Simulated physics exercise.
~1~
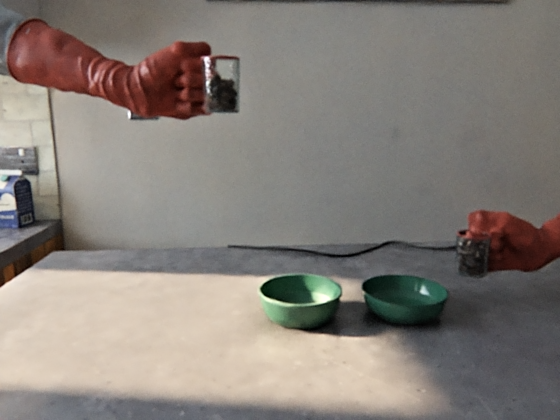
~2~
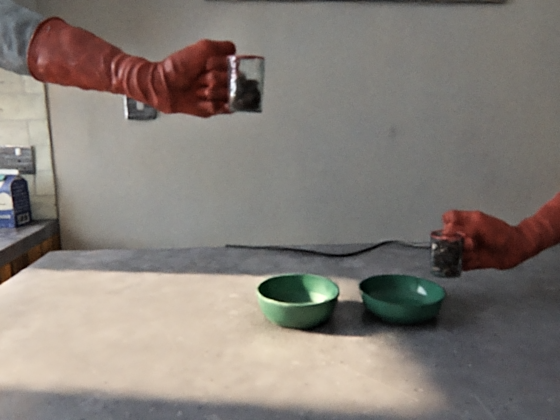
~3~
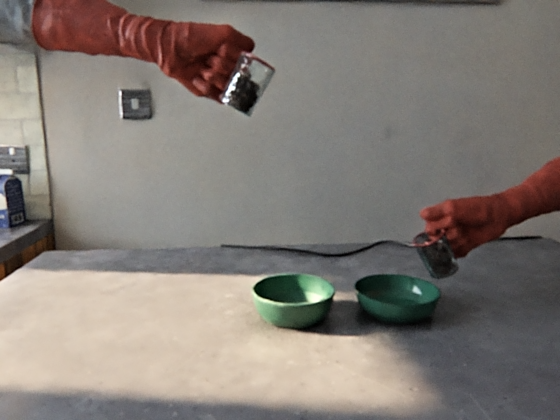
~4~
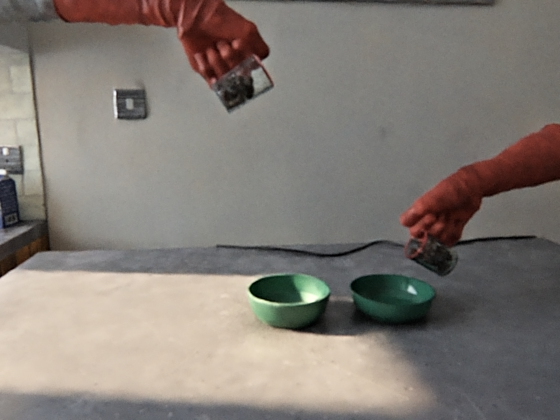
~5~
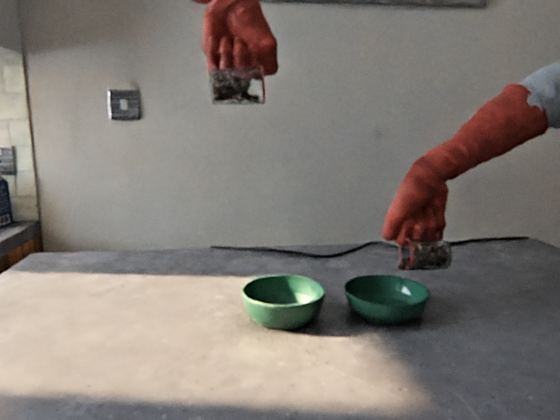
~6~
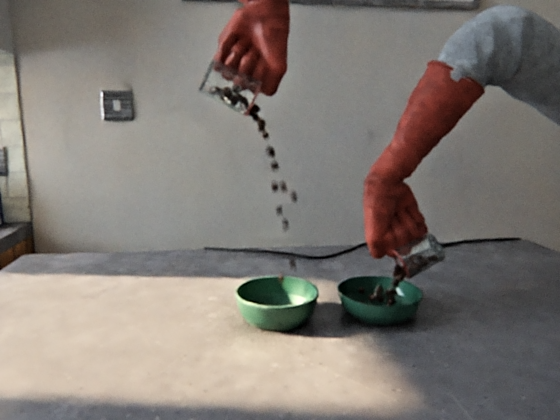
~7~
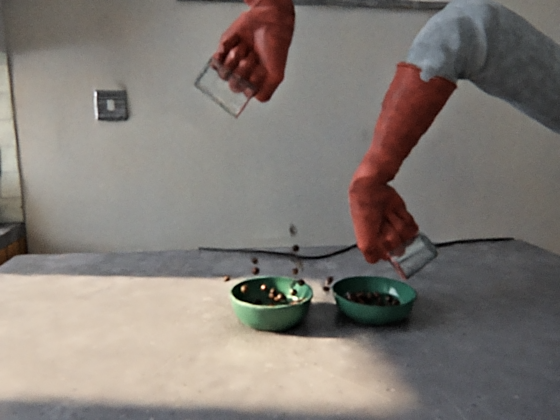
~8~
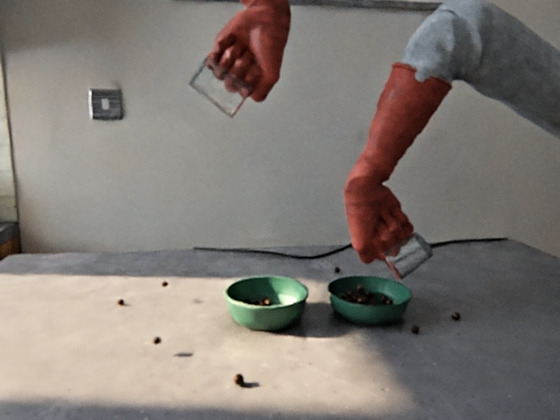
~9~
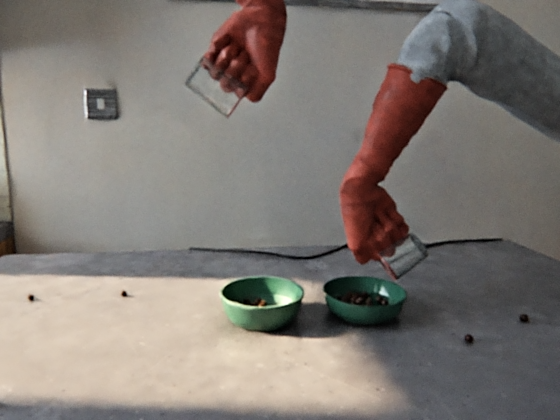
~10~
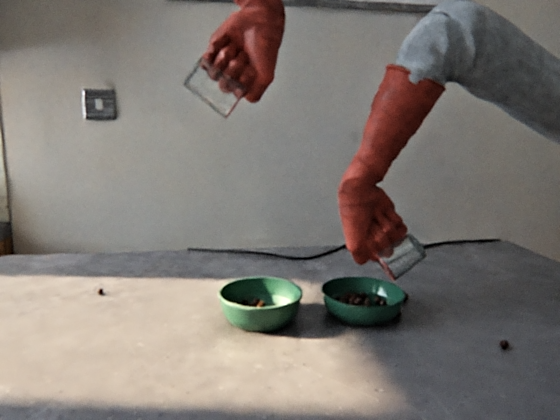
Two gloved hands tip cups of dark beads into green bowls, some left ones bouncing out.
